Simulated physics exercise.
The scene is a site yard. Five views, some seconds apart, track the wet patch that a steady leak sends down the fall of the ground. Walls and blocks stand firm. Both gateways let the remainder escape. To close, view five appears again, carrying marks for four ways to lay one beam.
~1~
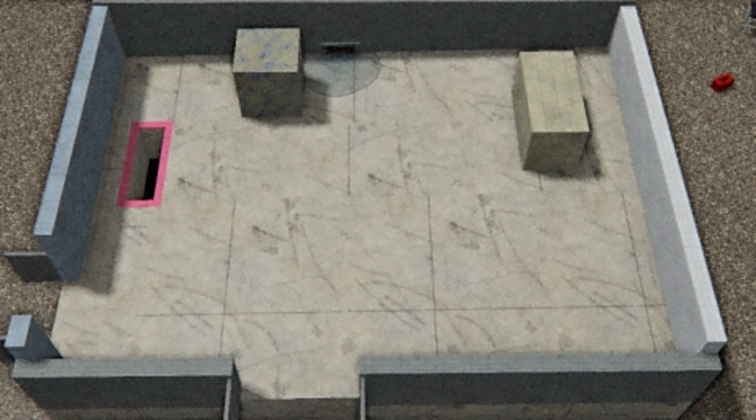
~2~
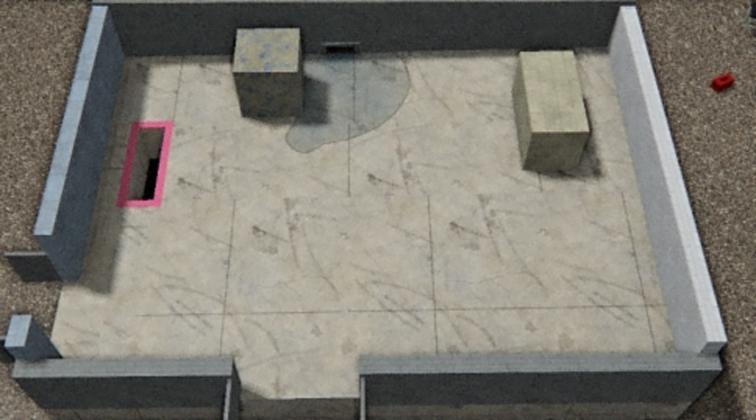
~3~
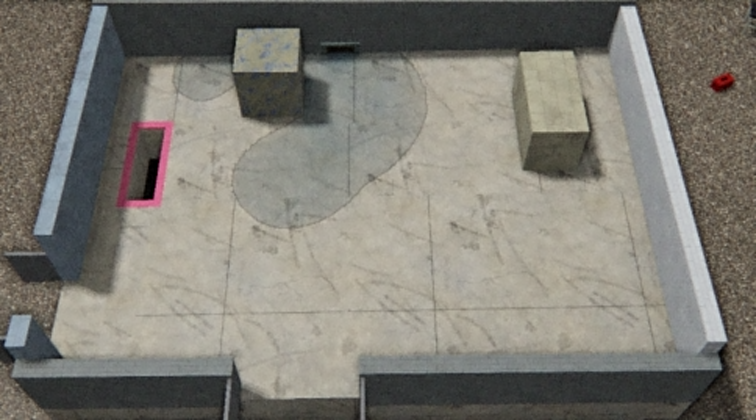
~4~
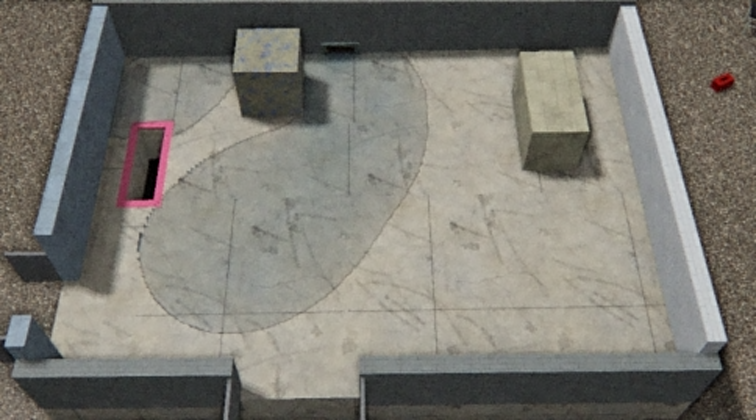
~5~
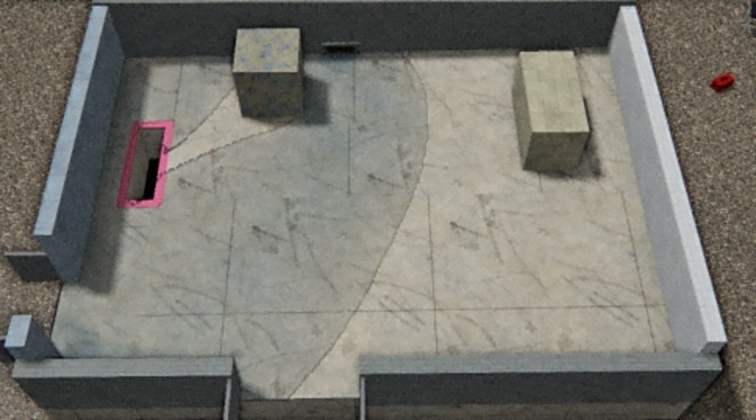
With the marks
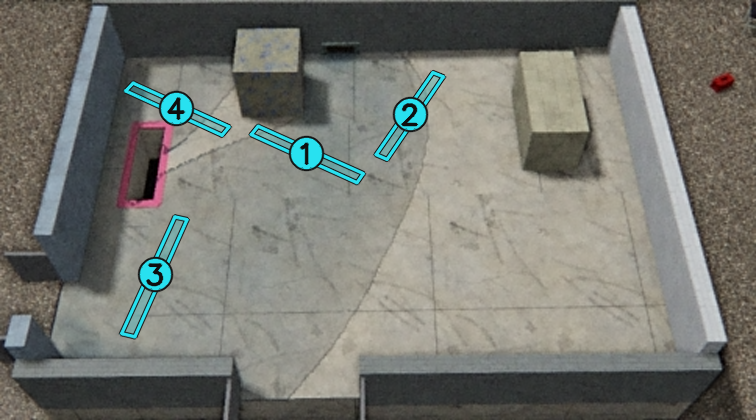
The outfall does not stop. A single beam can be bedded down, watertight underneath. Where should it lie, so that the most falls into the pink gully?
Choose 1.
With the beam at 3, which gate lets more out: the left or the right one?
The left gate.
On the marked copy, 1 from (254, 130) to (360, 178); 2 from (381, 157) to (438, 74); 3 from (128, 335) to (181, 218); 4 from (129, 87) to (225, 131).
With 1, about 28 % of the stream runs into the pink gully, about 72 % out by the gates.
With 2, about 12 % of the stream runs into the pink gully, about 88 % out by the gates.
With 3, about 12 % of the stream runs into the pink gully, about 88 % out by the gates.
With 4, about 9 % of the stream runs into the pink gully, about 90 % out by the gates.
